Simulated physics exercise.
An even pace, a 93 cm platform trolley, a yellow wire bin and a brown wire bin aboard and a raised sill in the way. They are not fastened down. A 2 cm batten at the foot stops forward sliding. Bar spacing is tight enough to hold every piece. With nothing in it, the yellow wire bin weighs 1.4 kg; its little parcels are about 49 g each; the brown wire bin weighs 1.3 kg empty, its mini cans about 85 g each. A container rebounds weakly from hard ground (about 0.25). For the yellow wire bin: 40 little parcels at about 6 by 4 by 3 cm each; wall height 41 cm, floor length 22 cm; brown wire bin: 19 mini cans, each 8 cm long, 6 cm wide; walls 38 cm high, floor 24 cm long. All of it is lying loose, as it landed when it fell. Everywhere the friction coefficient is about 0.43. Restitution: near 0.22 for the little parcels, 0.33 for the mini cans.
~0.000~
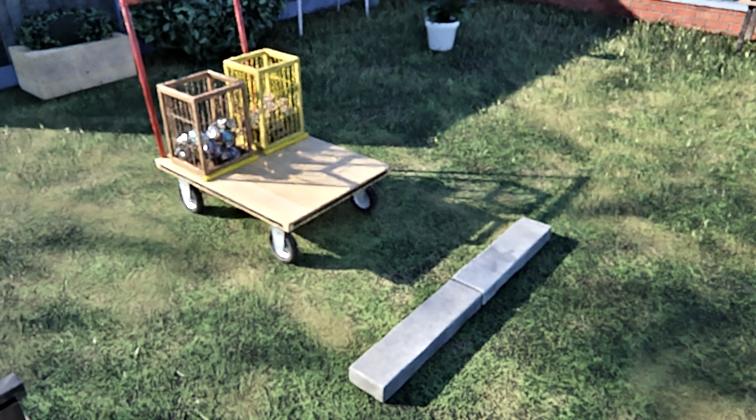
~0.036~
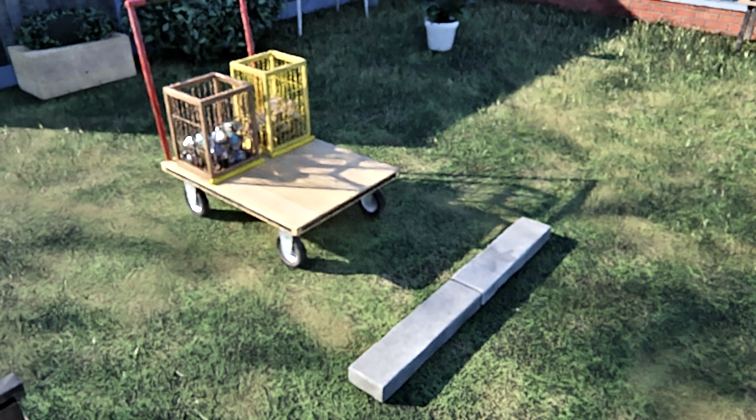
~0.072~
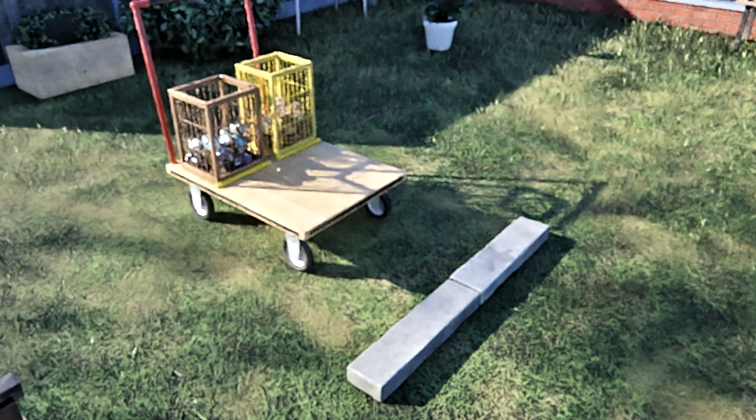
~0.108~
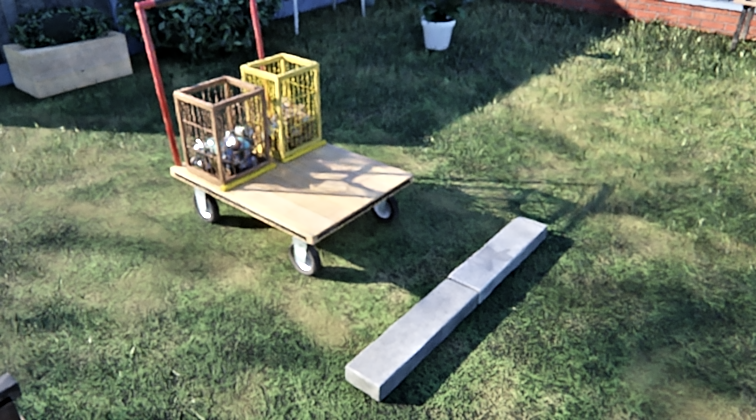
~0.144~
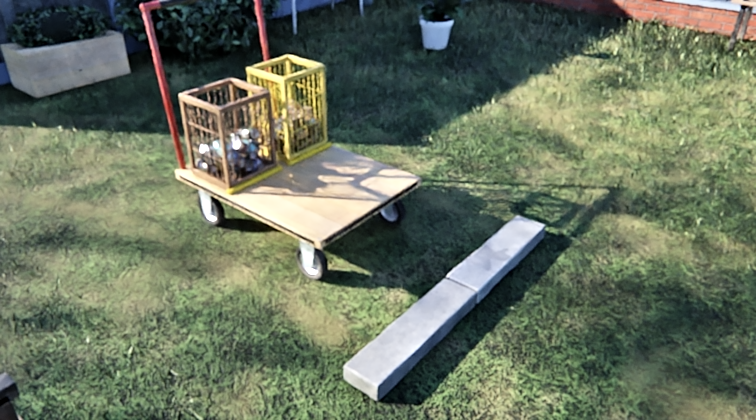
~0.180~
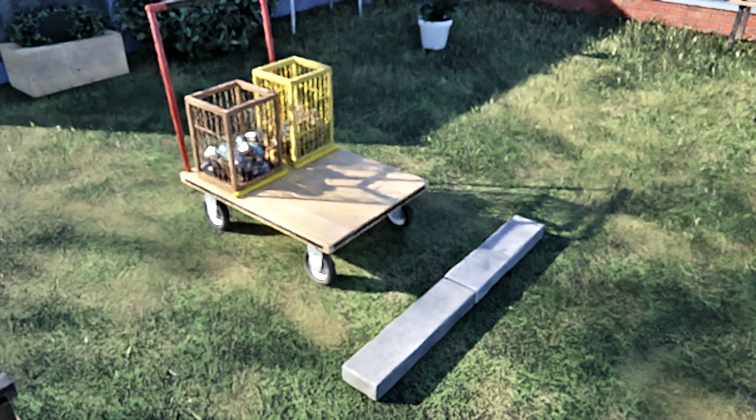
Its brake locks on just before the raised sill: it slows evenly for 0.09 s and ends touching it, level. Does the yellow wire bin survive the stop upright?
The yellow wire bin, as it turns out, holds steady.
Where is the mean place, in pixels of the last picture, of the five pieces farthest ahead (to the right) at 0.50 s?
Somewhere near pixel (370, 155).
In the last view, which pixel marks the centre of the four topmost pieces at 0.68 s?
Around pixel (335, 148).
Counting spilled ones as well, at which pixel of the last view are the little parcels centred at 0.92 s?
Near (353, 153).
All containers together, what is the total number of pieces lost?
In all, roughly 0.
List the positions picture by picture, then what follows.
In the first frame (each is followed by its nearest rim corner in this view; the camera pans a little), yellow wire bin, (257, 70); brown wire bin, (193, 98); 62 cm short of the stop; none out.
Yellow wire bin, (264, 72); brown wire bin, (199, 100); 57 cm short of the stop, in the second frame.
Yellow wire bin, (270, 74); brown wire bin, (206, 103); 51 cm short of the stop, in the third frame.
Yellow wire bin, (276, 76); brown wire bin, (211, 105); 46 cm short of the stop, in the fourth frame.
Yellow wire bin, (282, 78); brown wire bin, (218, 108); 41 cm short of the stop, in the fifth frame.
Yellow wire bin, (289, 80); brown wire bin, (225, 111); 36 cm short of the stop; none out, in the sixth frame.
After 0.38 s, it starts to lose speed.
After 0.50 s, the yellow wire bin leans 6° with 0 of 40 out and the brown wire bin leans 5° with 0 of 19 out.
After 0.68 s, the yellow wire bin is upright with 0 of 40 out and the brown wire bin is upright with 0 of 19 out.
Outcome (at 0.92 s), the yellow wire bin is upright with 0 of 40 out and the brown wire bin is upright with 0 of 19 out. Greatest lean of the yellow wire bin, 7°.
